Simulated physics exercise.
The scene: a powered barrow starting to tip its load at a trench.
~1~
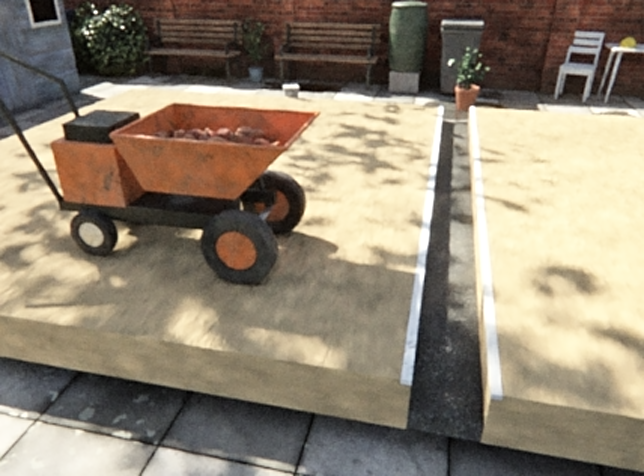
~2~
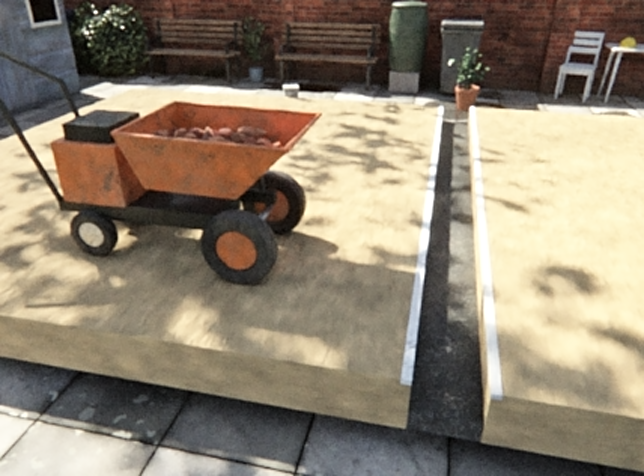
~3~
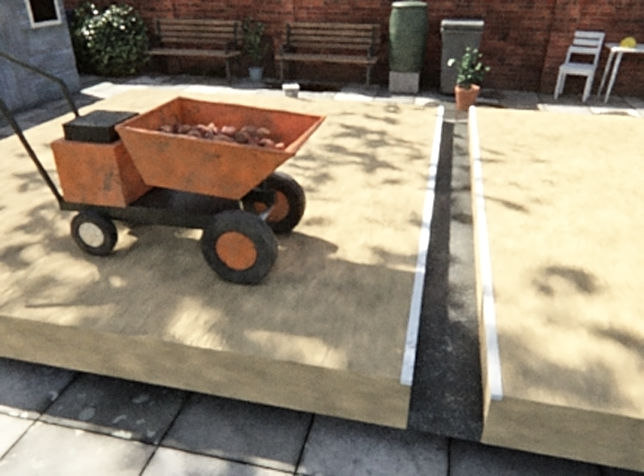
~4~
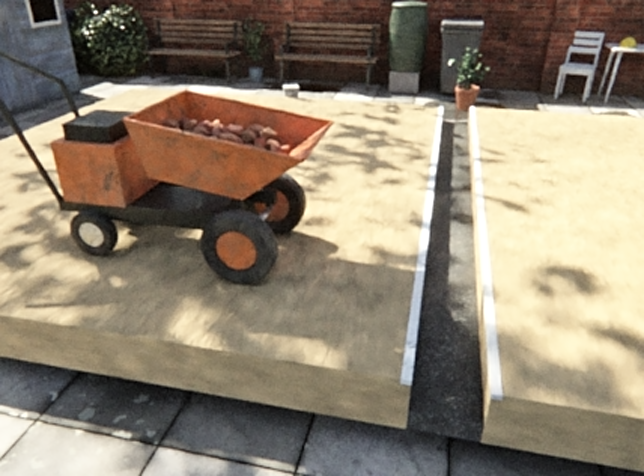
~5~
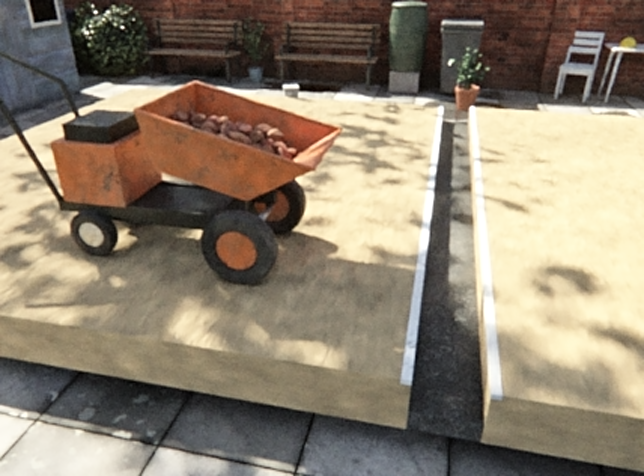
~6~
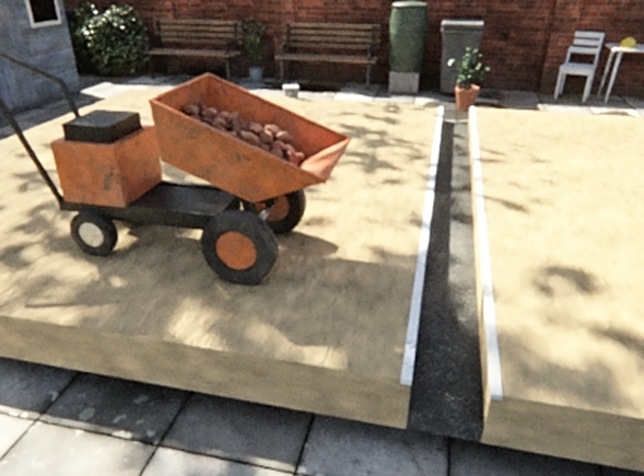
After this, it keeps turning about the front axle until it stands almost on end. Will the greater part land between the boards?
Between the edges lies less than half of the load.
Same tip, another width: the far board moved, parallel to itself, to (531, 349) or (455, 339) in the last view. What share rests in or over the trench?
Roughly 30 per cent, and 20 per cent.
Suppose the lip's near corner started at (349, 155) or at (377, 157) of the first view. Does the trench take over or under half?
At the first place the larger part, at the second more than half.
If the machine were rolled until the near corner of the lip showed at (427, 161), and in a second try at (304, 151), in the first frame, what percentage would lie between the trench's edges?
Roughly 0 per cent, and 40 per cent.
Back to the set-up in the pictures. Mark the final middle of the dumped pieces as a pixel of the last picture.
At about (414, 268).
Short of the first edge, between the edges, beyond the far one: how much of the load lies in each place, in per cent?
In per cent, short 35, between 25 and beyond 0.
Just after the last frame, skip tipped steeply; every one in the skip.
A moment on, skip tipped right over; the larger part in the skip; roughly a quarter short of the trench.
Further on, skip tipped right over; roughly a third in the skip; roughly a third short of the trench; roughly a quarter in or heaped over the trench.
When it is over, skip tipped right over; roughly a third in the skip; roughly a third short of the trench; roughly a quarter in or heaped over the trench; not one beyond it.
